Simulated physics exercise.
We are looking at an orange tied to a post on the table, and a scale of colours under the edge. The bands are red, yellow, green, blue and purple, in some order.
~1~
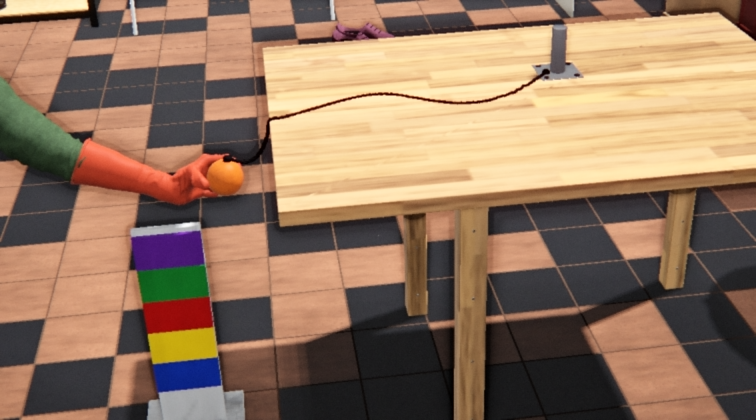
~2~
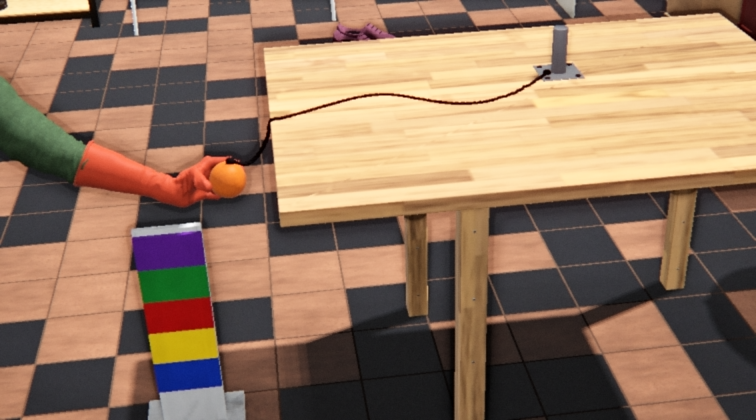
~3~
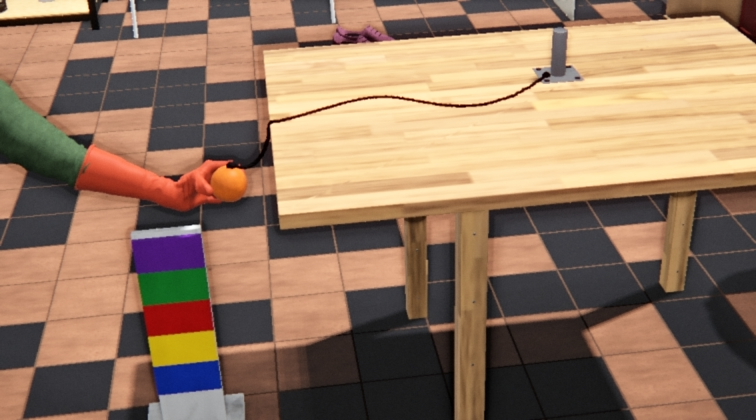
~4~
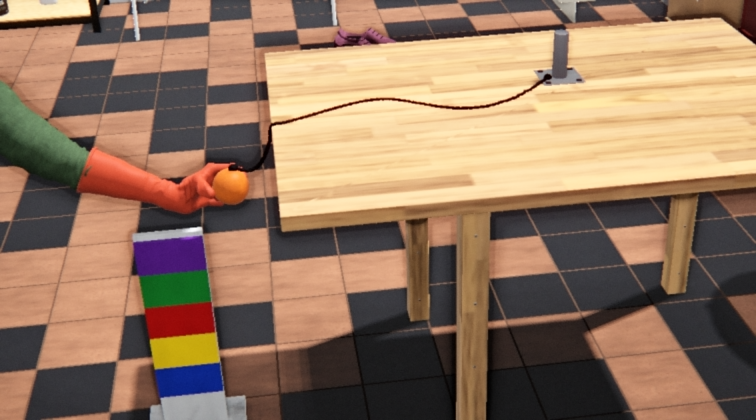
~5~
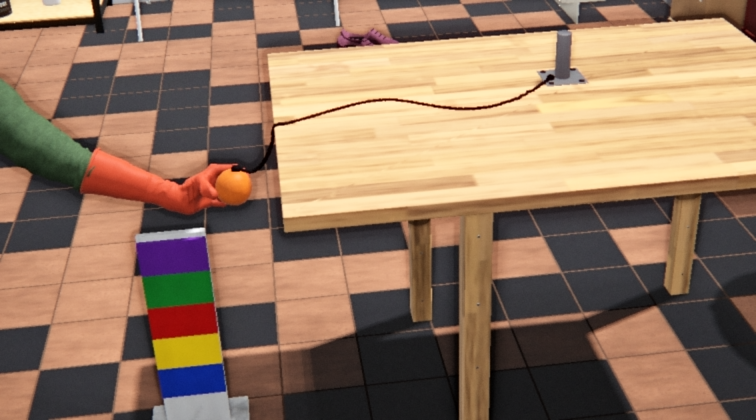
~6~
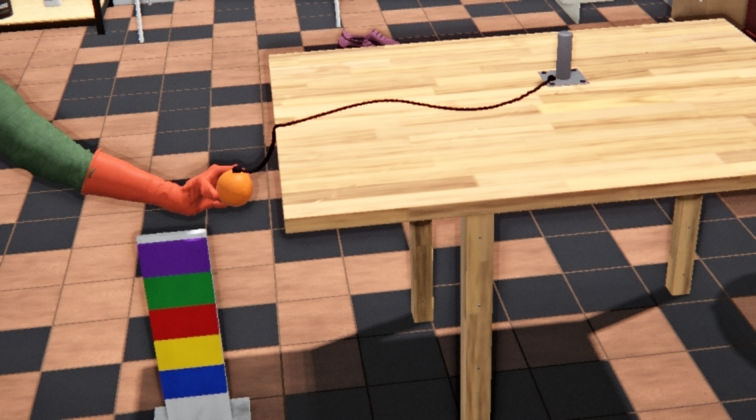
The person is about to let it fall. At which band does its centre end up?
Its centre hangs level with the purple band.
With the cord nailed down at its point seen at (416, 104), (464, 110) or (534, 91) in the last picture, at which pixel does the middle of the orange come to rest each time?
In that order: (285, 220), (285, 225) and (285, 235).
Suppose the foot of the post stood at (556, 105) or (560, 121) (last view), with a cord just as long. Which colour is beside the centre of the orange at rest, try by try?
Taking them in turn: Green; green.
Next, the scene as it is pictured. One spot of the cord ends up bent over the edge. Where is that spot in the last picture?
At (307, 119), roughly.
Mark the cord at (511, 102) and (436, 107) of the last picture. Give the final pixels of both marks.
The first at (483, 90), the second at (409, 102).
A little later, orange near (282, 240); level with purple.
When it is over, orange near (286, 242); level with purple. Its middle rests at the purple band.
